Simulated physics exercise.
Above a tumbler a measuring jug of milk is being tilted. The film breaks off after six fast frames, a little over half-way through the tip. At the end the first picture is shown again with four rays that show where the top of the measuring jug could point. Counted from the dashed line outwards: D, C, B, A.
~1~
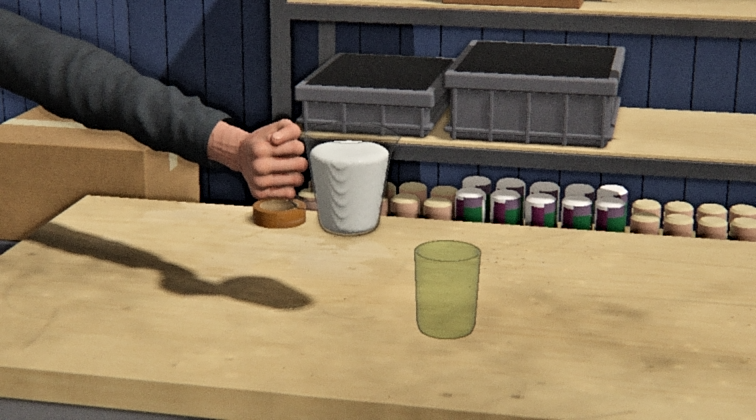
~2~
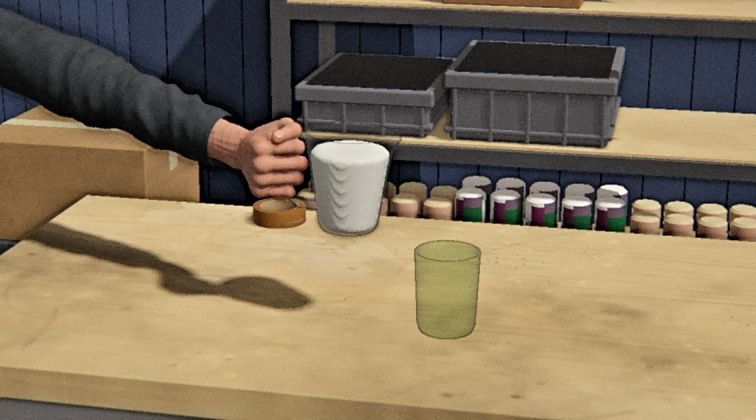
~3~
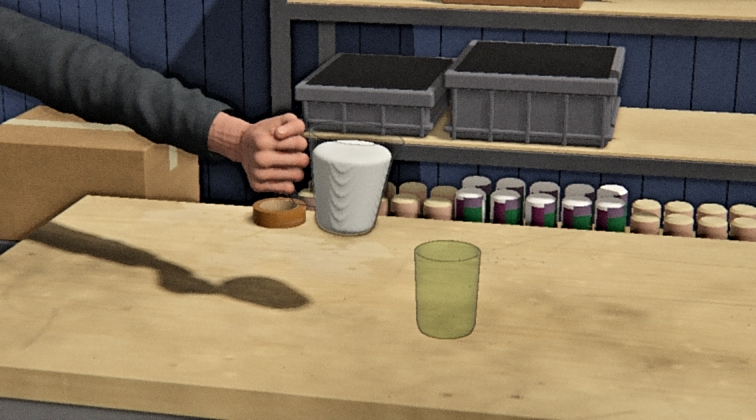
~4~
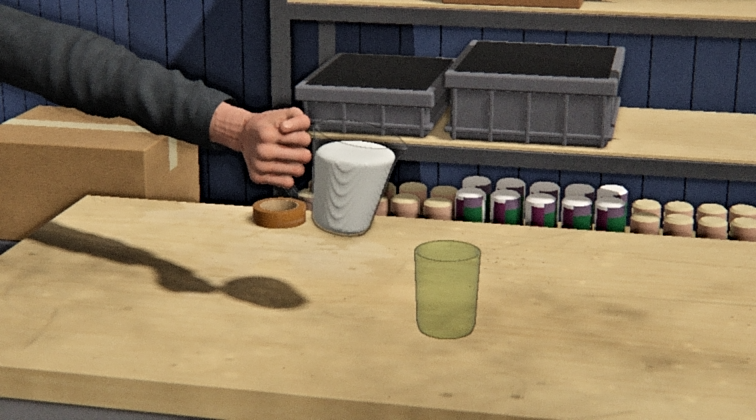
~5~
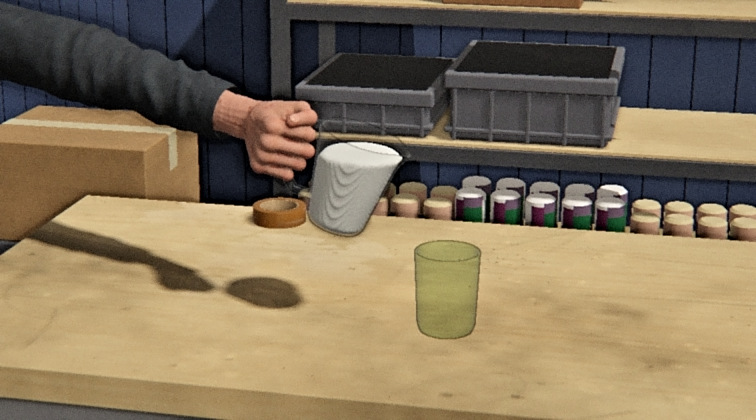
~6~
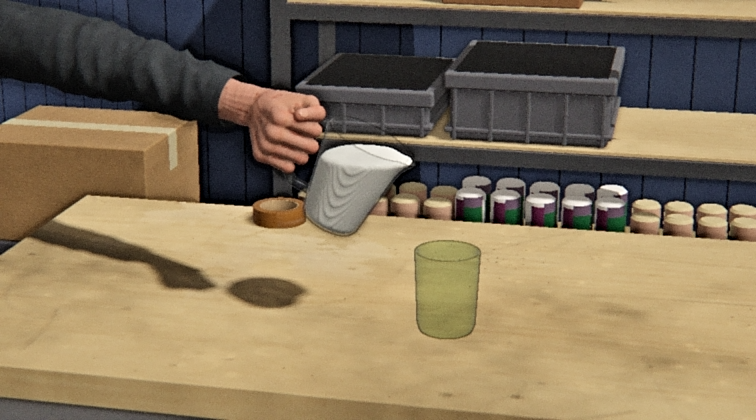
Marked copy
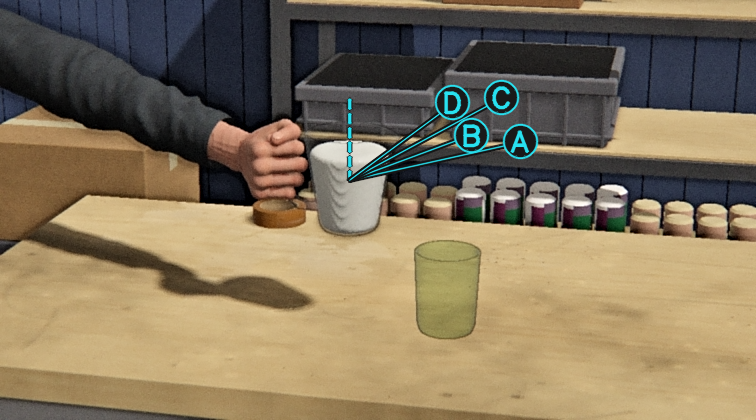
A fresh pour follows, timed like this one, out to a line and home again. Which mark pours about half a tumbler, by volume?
The answer is line C.
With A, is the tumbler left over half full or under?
Over.
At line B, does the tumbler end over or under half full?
Over half.
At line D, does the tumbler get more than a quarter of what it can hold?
Yes, it does.
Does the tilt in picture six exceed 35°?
No, it does not.
On the marked copy, A at (503, 146); B at (455, 141); C at (487, 106); D at (439, 113).
With A, the tumbler ends with about 81 % of what it can hold; 4 % of the milk is spilt.
With B, the tumbler ends with about 67 % of what it can hold.
With C, the tumbler ends with about 50 % of what it can hold.
With D, the tumbler ends with about 36 % of what it can hold.
